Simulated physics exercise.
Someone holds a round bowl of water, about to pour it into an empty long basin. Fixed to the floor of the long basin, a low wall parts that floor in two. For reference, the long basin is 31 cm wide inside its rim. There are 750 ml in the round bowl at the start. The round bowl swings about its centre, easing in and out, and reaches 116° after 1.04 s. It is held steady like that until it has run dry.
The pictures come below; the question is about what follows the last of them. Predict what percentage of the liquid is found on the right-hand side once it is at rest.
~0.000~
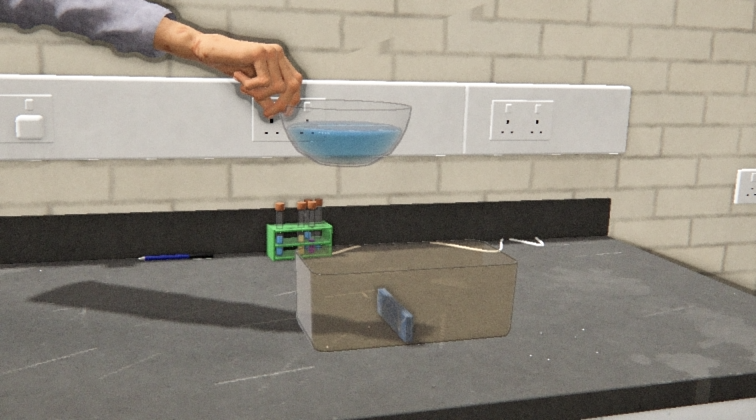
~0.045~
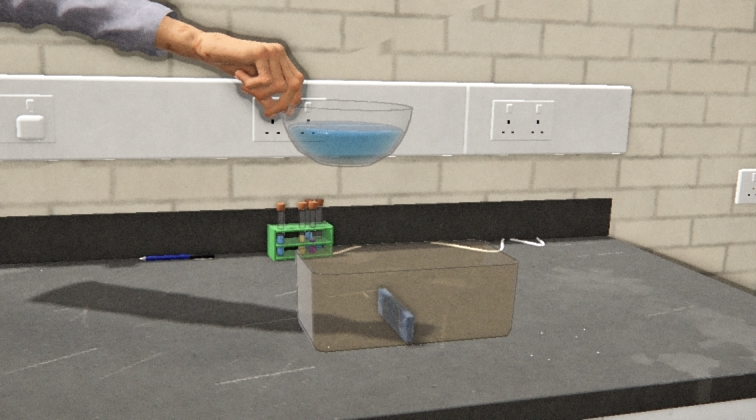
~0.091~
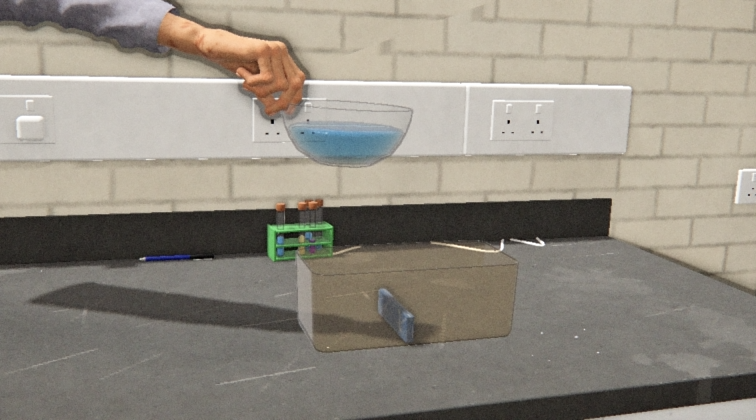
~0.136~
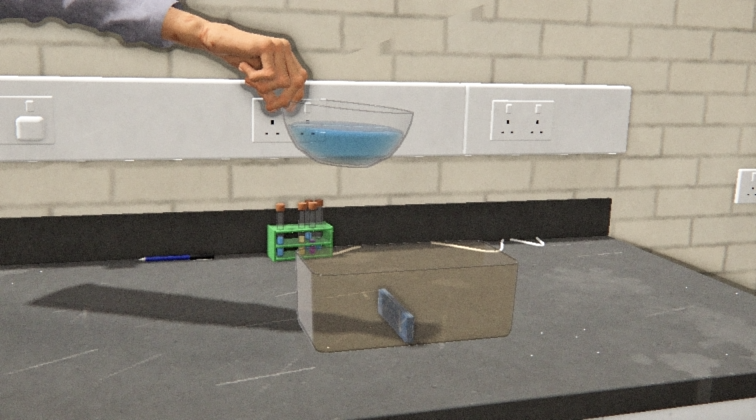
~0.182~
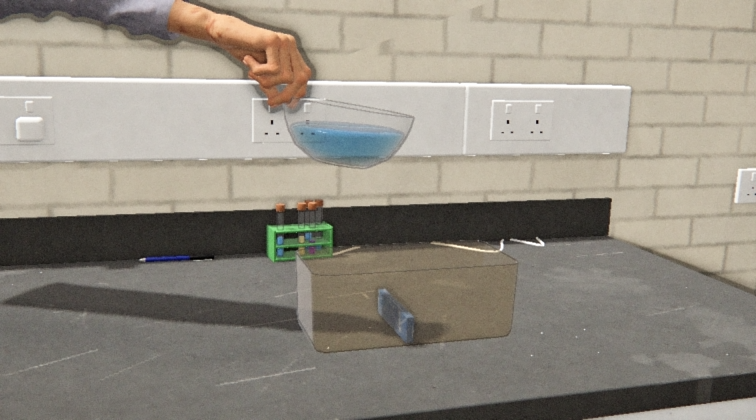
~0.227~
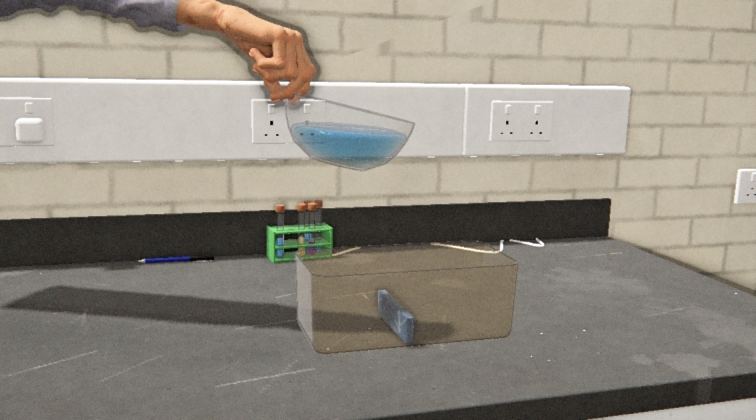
About 81 % is on the right.
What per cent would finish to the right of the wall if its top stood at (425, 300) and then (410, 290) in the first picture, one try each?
60 then 75 %.
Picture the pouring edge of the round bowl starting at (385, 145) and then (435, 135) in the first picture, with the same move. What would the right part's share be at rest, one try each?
Around 60 per cent first, around 90 per cent next.
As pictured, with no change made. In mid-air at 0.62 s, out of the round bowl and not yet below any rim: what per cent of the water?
Near 48 per cent of it all.
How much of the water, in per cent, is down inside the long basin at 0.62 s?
Close to 14 in a hundred.
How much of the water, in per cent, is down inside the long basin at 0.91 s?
About 92 per cent.
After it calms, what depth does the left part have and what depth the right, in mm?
Depths at rest: Left around 8 mm, right around 28 mm.
Then, 0.62 s in, the tilt is 75° and 39 per cent is still to pour, 0 is left of the wall and 13 right of it.
Then, 0.91 s in, the tilt is 112° and 0 per cent is still to pour, 13 is left of the wall and 80 right of it.
Then, 1.21 s in, the tilt is 116° and 0 per cent is still to pour, 18 is left of the wall and 81 right of it.
Then, 1.54 s in, the tilt is 116° and 0 per cent is still to pour, 18 is left of the wall and 81 right of it.
Finally, 18 per cent lies left of the wall, 81 right of it and 2 outside.
